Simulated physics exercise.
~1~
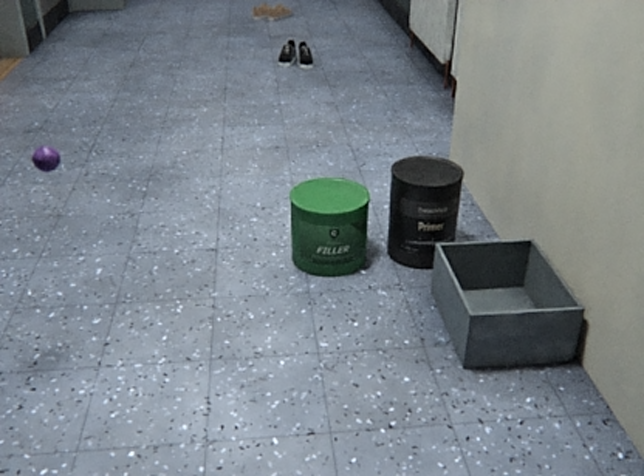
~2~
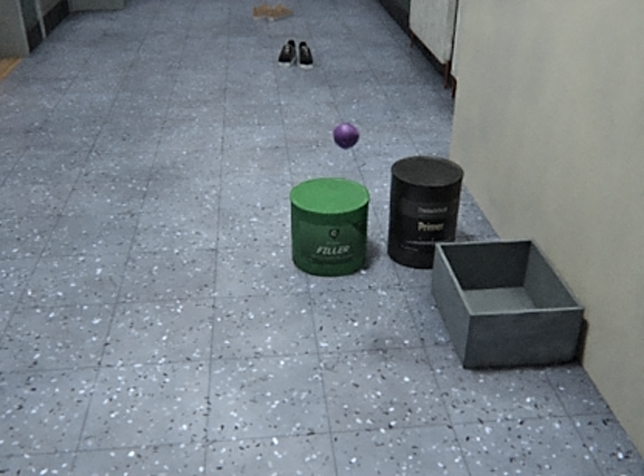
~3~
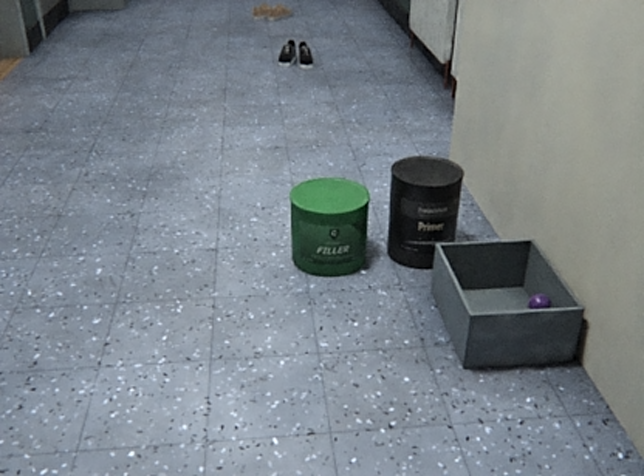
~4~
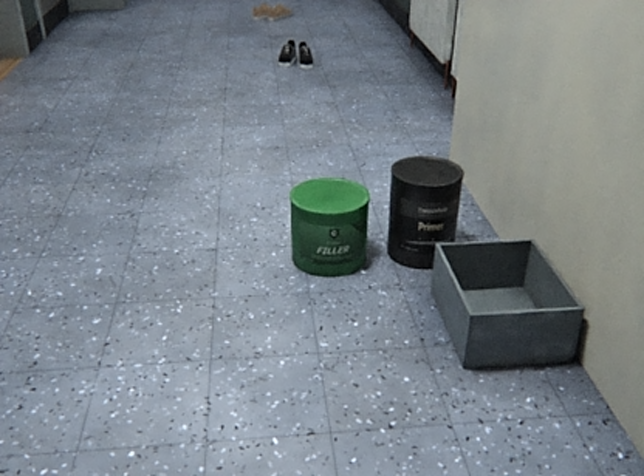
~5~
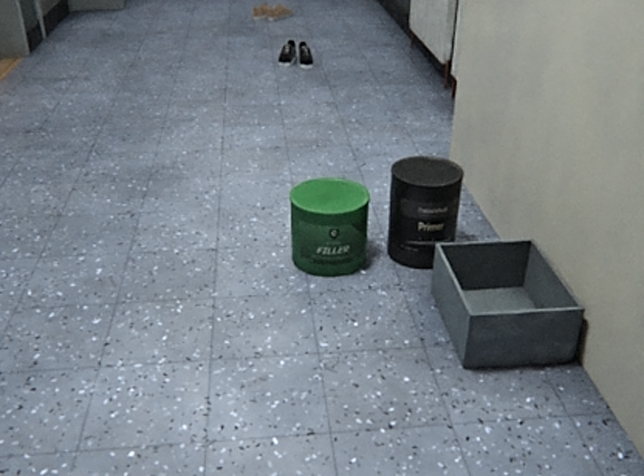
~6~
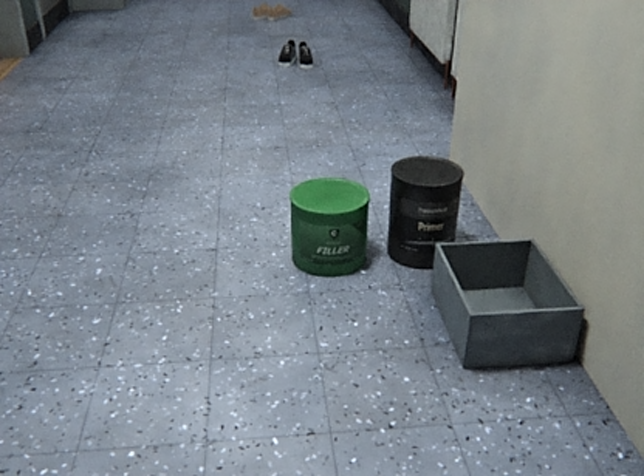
A small purple ball flies rightward across a speckled floor, passing above a green pail and a black pail, and drops into an open gray box by the wall, where it sinks from view while the pails stay in place.
